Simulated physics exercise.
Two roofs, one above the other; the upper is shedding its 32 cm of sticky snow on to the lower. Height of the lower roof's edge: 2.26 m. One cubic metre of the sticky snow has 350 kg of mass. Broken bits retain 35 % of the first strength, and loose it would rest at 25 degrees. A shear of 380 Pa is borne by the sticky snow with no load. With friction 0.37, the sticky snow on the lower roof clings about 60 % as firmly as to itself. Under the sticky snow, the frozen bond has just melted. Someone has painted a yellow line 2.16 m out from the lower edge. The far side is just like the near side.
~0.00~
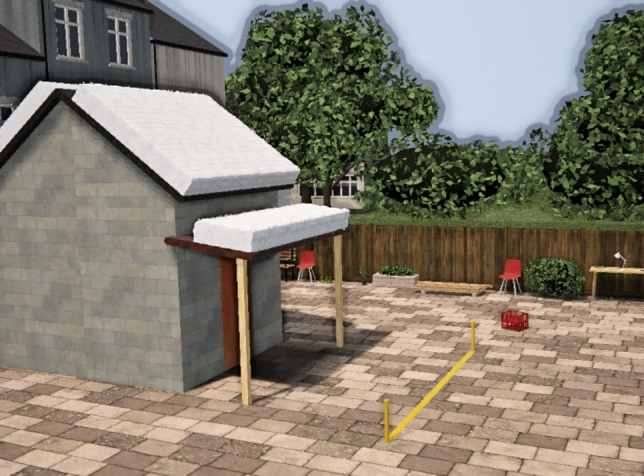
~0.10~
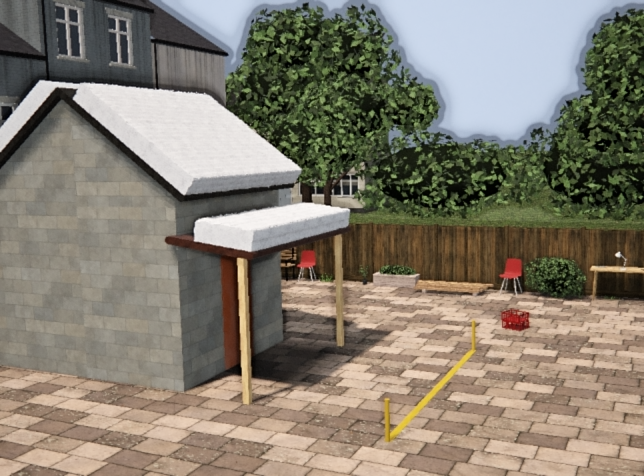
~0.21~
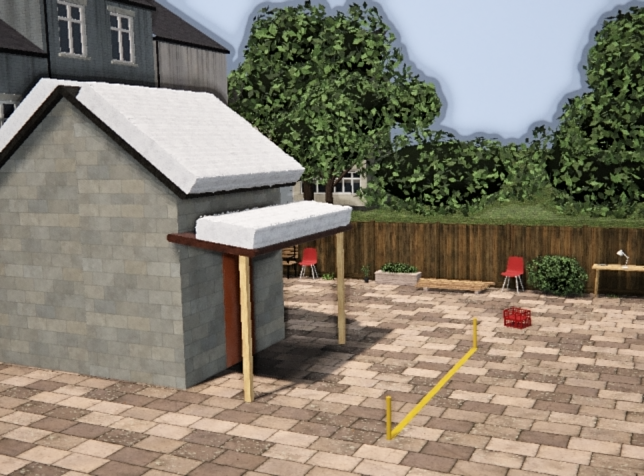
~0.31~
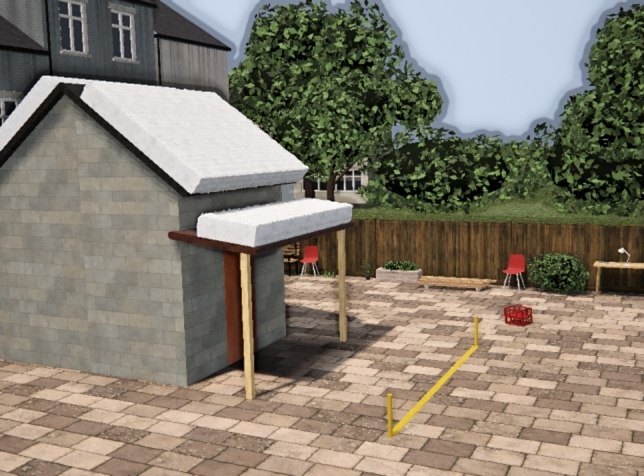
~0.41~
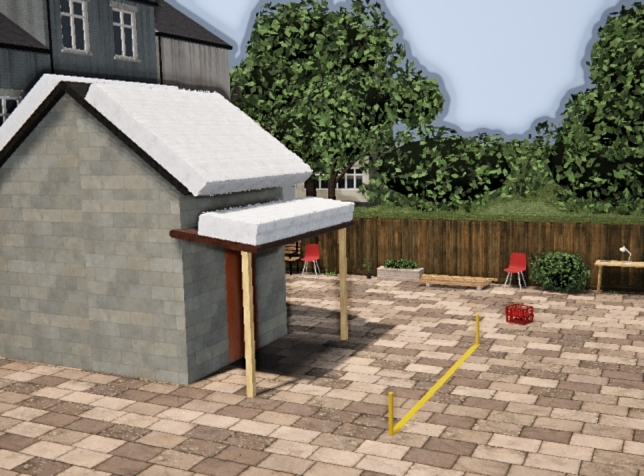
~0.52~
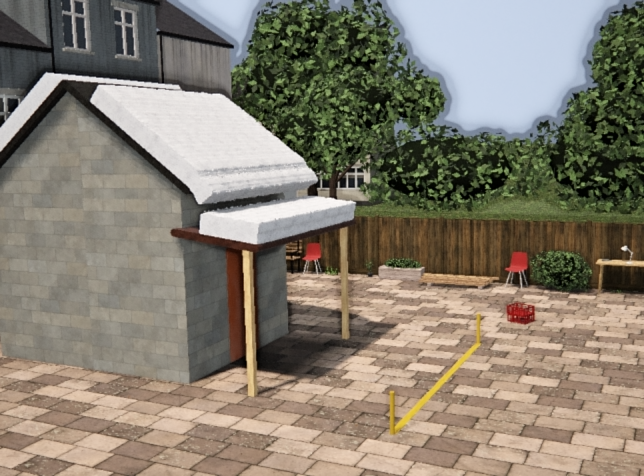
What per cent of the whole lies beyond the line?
Roughly 10 %.
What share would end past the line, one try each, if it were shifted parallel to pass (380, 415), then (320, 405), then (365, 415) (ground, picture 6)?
Respectively 18, 40 and 25 percent would end past it.
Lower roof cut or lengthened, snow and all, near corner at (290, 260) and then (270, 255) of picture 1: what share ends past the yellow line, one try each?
Respectively 1 % and 4 %.
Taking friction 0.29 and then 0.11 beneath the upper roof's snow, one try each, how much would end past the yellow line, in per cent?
Roughly 20 per cent first, roughly 30 per cent second.
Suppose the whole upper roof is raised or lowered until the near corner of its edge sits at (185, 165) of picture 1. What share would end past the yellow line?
30 %, roughly.
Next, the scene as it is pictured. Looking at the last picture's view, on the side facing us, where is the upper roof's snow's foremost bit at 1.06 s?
You'll find it close to (244, 215).
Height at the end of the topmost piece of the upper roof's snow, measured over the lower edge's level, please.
Height above lower edge: Approx. 0.5 m.
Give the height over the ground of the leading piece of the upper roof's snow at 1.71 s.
About 1.2 m.
By 1.06 s, none is below the lower edge and 0 % is past the line.
By 1.71 s, 15 % is below the lower edge and 0 % is past the line.
By 2.35 s, 56 % is below the lower edge and 2 % is past the line.
By 3.00 s, 66 % is below the lower edge and 10 % is past the line.
By 3.90 s, at the end, 67 % is below the lower edge and 10 % is past the line.
